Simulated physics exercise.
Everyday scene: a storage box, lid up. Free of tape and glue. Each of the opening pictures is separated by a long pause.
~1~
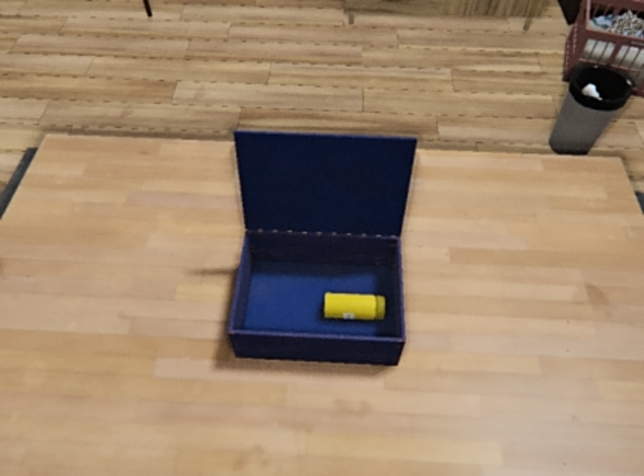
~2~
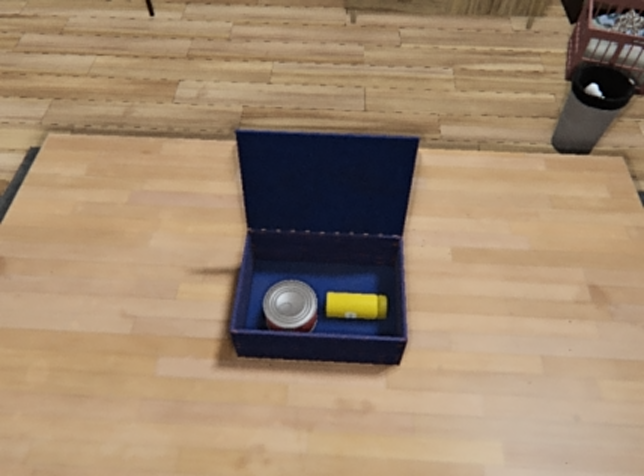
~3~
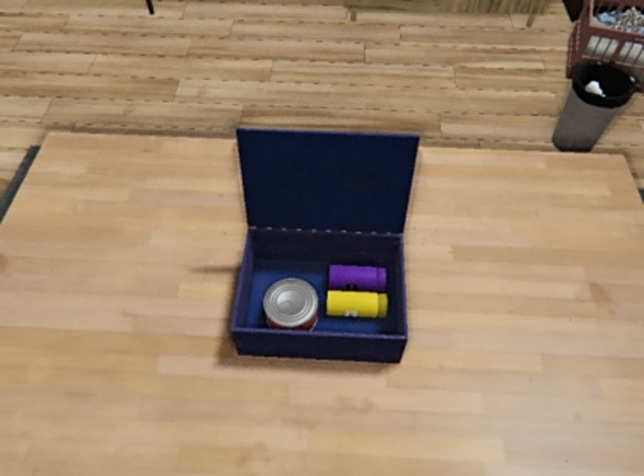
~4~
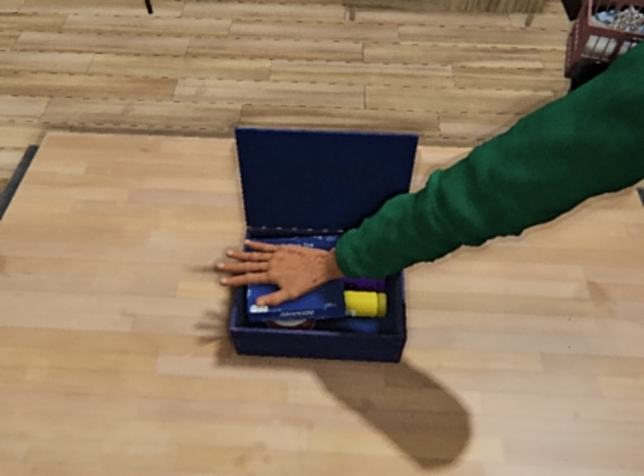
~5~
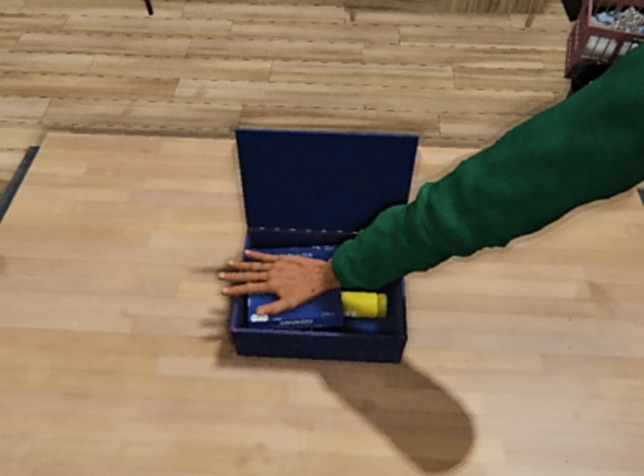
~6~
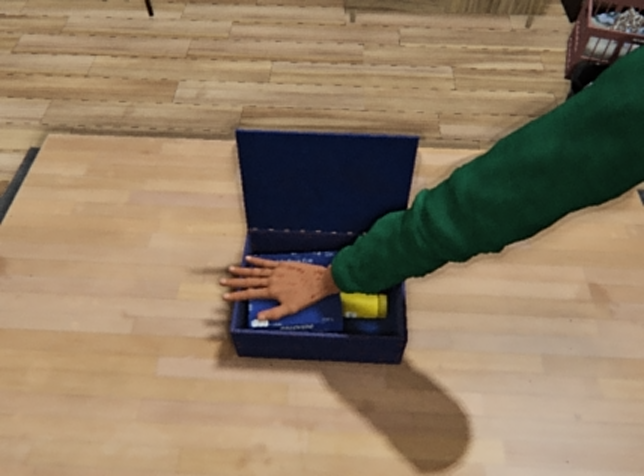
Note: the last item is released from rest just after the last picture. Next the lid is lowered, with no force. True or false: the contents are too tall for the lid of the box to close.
False.
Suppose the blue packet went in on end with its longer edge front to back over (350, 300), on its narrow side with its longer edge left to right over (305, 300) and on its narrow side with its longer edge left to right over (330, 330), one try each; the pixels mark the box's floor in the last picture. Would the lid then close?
Case one lid open, case two lid open, case three lid open.
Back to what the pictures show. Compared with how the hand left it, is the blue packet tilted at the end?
Simply put, it remains unturned.
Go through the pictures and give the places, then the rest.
In the first frame, the last thing is not in view yet.
In the second frame, the last thing is not in view yet; yellow shaker (356, 306).
In the third frame, the last thing is not in view yet; purple shaker (357, 279).
The fourth frame shows coming down; blue packet (296, 277).
The fifth frame shows coming down; blue packet (295, 286); yellow shaker (356, 304).
The sixth frame shows in place under the hand; blue packet (296, 292).
Then, 1.50 s past the last view, lid 66° above the rim.
Then, 1.80 s past the last view, lid 35° above the rim.
Finally, lid shut; all 4 still in place. Final places as the last picture's camera would see them, blue packet near (296, 293).
